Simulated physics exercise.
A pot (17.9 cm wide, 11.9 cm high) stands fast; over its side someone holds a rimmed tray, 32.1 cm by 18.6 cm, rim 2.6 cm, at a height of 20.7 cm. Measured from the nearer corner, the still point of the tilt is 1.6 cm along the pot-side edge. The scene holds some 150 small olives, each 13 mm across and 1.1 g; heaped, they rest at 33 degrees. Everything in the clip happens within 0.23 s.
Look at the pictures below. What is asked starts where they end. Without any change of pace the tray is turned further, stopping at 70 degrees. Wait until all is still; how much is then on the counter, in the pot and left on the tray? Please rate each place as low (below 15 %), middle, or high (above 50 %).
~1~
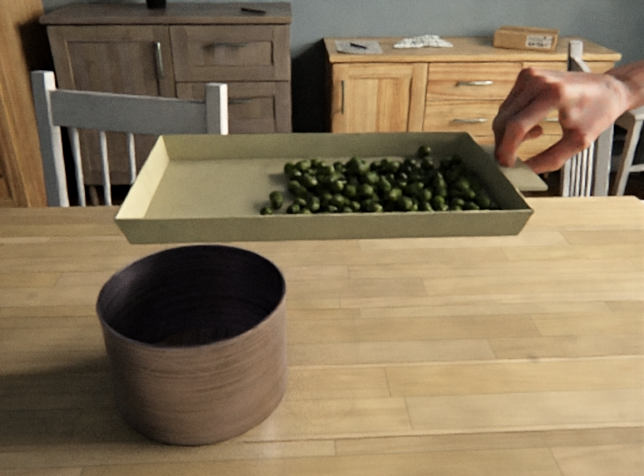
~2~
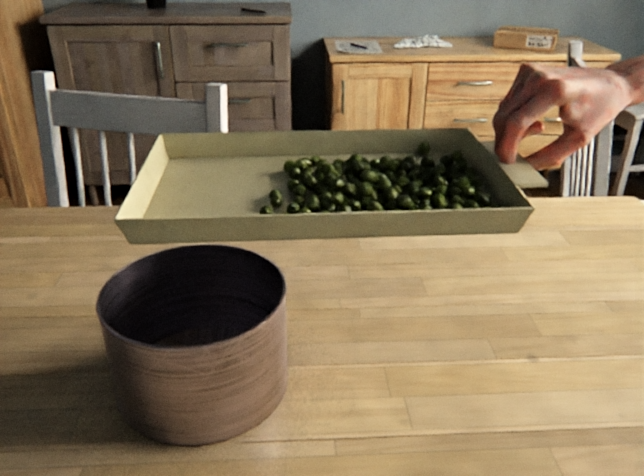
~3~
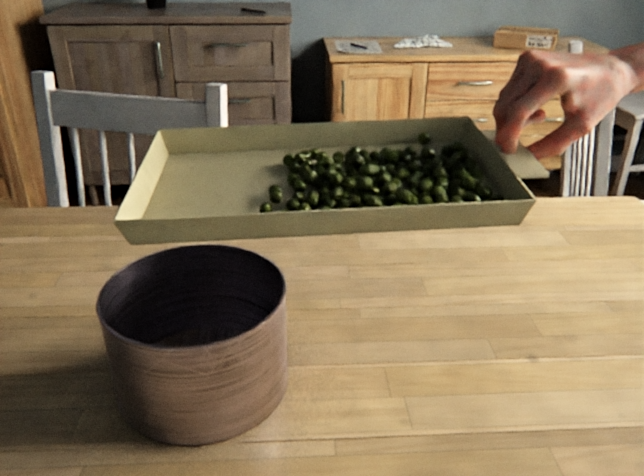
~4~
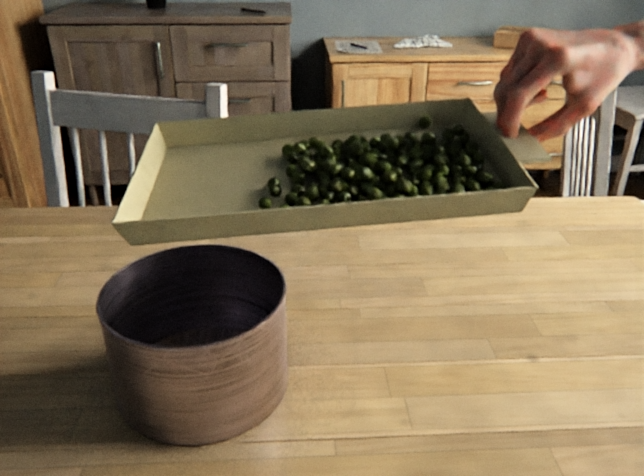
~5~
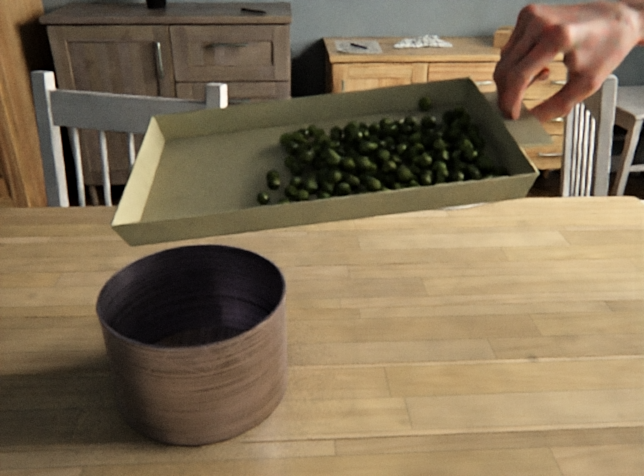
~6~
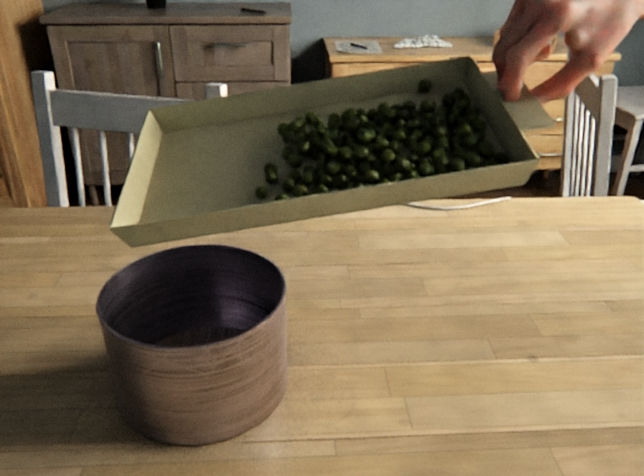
Counter: High, pot: Low, left on the tray: Middle.
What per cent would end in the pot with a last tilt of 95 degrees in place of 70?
That comes out at some 0 per cent.
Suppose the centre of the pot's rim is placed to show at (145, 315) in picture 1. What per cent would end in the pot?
I'd put it at around 35 per cent.
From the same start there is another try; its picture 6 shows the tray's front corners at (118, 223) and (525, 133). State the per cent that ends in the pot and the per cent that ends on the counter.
Per cent by place - pot 0, counter 75.
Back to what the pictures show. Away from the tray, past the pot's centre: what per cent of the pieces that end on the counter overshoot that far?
Share past the middle: Roughly 90 percent.
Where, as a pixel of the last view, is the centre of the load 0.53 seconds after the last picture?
Near (233, 138).
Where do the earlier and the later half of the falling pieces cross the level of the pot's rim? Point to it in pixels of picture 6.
First half close to (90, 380), second half close to (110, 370).
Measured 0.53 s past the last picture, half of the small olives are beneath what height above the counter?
About 30 centimetres.
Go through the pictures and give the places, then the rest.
The first picture shows tray tilt 0 degrees, front corners at (126, 215) and (523, 207); middle of the pieces at (382, 189); pot at (194, 289).
The second picture shows tray tilt 1 degrees, front corners at (126, 215) and (523, 204); middle of the pieces at (382, 186).
The third picture shows tray tilt 3 degrees, front corners at (125, 216) and (524, 196); middle of the pieces at (382, 179).
The fourth picture shows tray tilt 6 degrees, front corners at (123, 218) and (525, 183), lowest corner left front; middle of the pieces at (382, 168).
The fifth picture shows tray tilt 10 degrees, front corners at (122, 220) and (526, 170), lowest corner left front; middle of the pieces at (381, 156).
The sixth picture shows tray tilt 14 degrees, front corners at (120, 222) and (527, 156), lowest corner left front; middle of the pieces at (380, 143); pot at (194, 289).
Then, 0.32 s after the last picture, tilt 41 degrees; the tray holds 100 %, the pot 0 %.
Then, 0.53 s after the last picture, tilt 60 degrees; the tray holds 100 %, the pot 0 %.
Then, 0.86 s after the last picture, tilt 70 degrees; the tray holds 70 %, the pot 0 %.
In the end, counter 60 %, pot 0 %, tray 40 %.
